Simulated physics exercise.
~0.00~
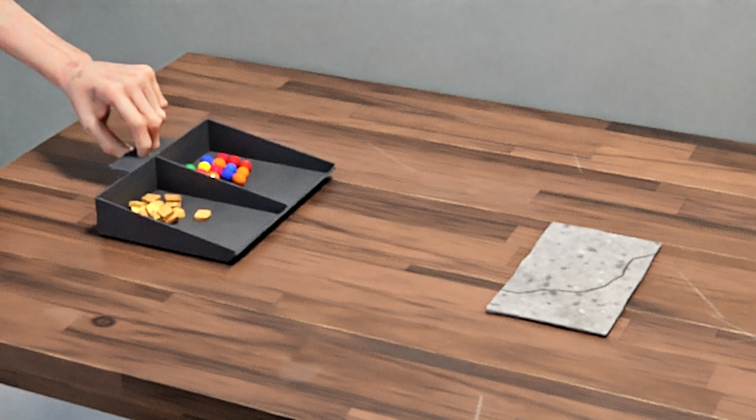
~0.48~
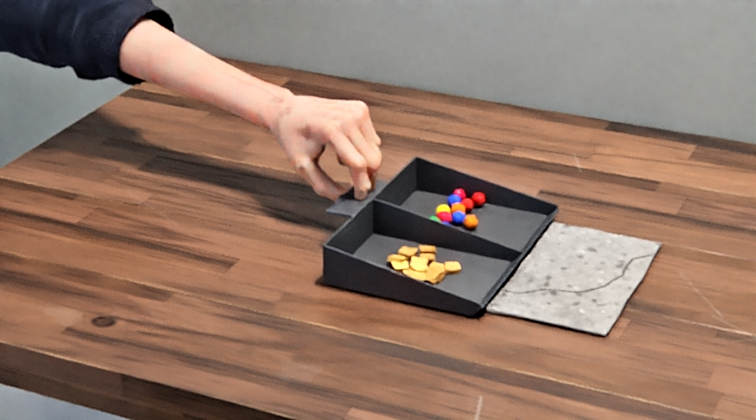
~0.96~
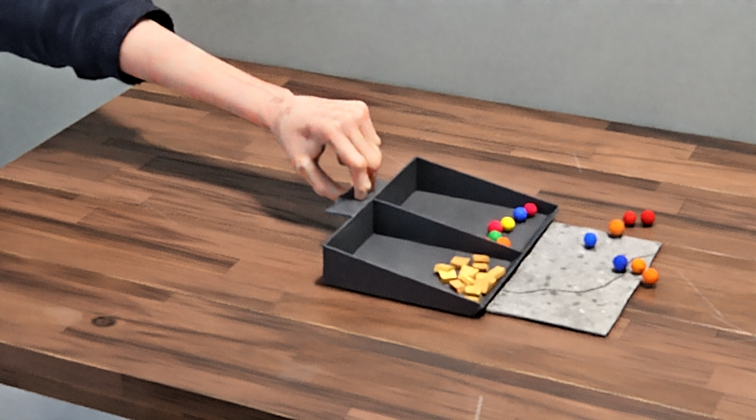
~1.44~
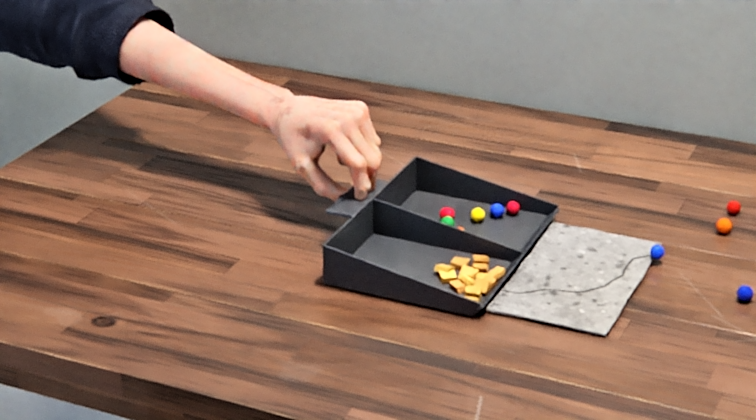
Hand pushing a divided black tray right against a stone slab, coloured balls partly spilling out while yellow pieces stay inside.
